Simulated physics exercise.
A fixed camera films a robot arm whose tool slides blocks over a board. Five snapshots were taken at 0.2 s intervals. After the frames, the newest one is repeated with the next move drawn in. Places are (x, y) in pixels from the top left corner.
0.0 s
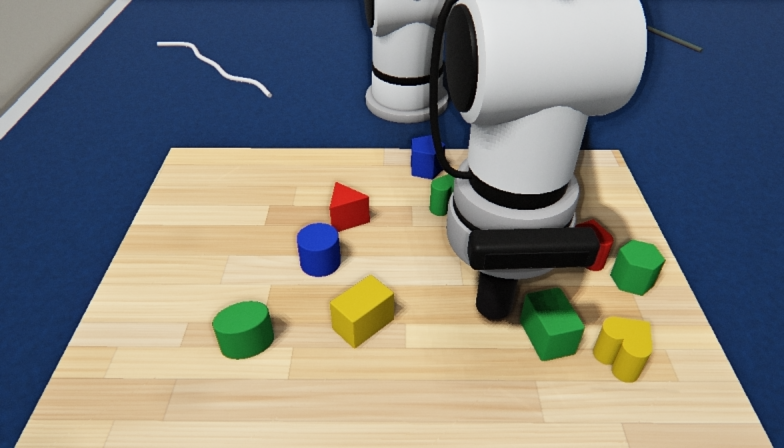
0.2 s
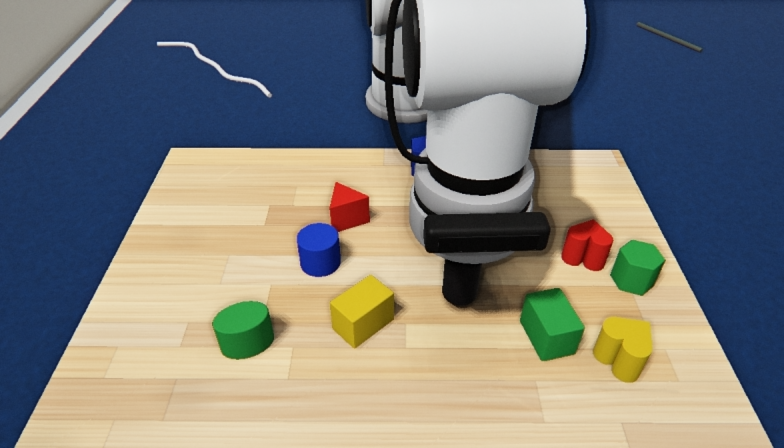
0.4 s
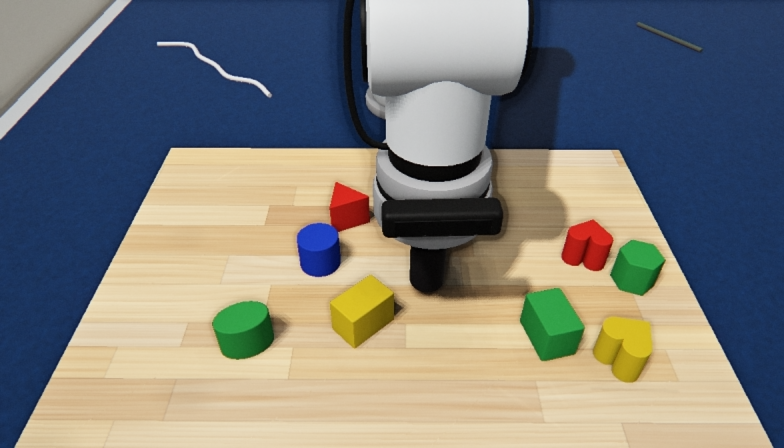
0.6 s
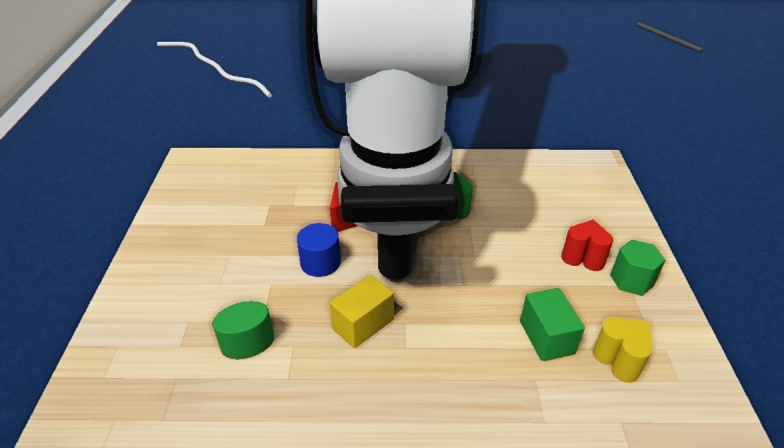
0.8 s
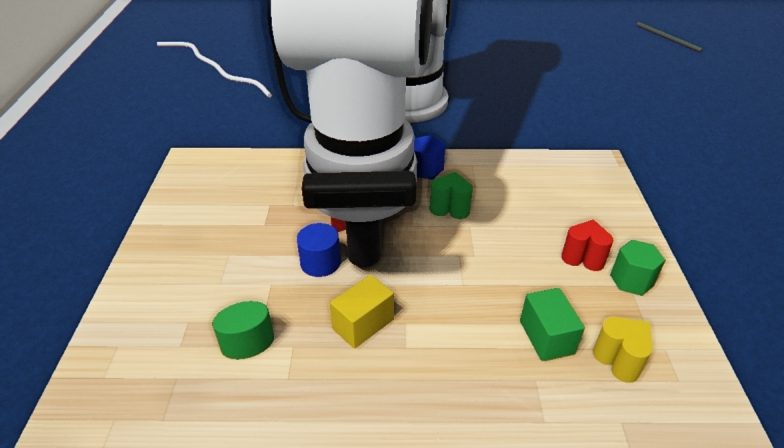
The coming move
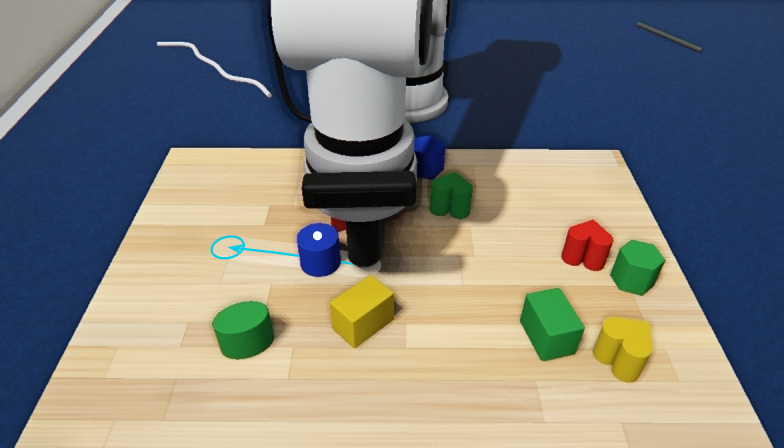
On a light wooden tabletop scattered with red, blue, green and yellow blocks, a white robot arm holds its black tool low among the pieces on the right. The arm sweeps steadily left and slightly back, passing behind the yellow block to beside the blue round block, while the blocks stay still.
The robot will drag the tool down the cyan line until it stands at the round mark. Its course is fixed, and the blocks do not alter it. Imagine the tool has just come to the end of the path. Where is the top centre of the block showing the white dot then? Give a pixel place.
Its top middle: (189, 239).
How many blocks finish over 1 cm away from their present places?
It displaces one.
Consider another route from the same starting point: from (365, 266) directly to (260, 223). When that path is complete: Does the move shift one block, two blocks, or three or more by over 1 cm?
I'd say just one block gets shifted by more than about 1 cm.
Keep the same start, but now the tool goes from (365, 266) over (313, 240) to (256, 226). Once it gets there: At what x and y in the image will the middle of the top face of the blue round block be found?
About (278, 232).
Drawn move, in a line from (365, 266) to (228, 247); the dot is on the blue round block.
On the path given first. One third of the way, tool at (317, 249); blue round block at (277, 233).
Two thirds of the way, tool at (270, 243); blue round block at (229, 234).
At the end, tool at (225, 238); blue round block at (189, 240); red three-sided block still.
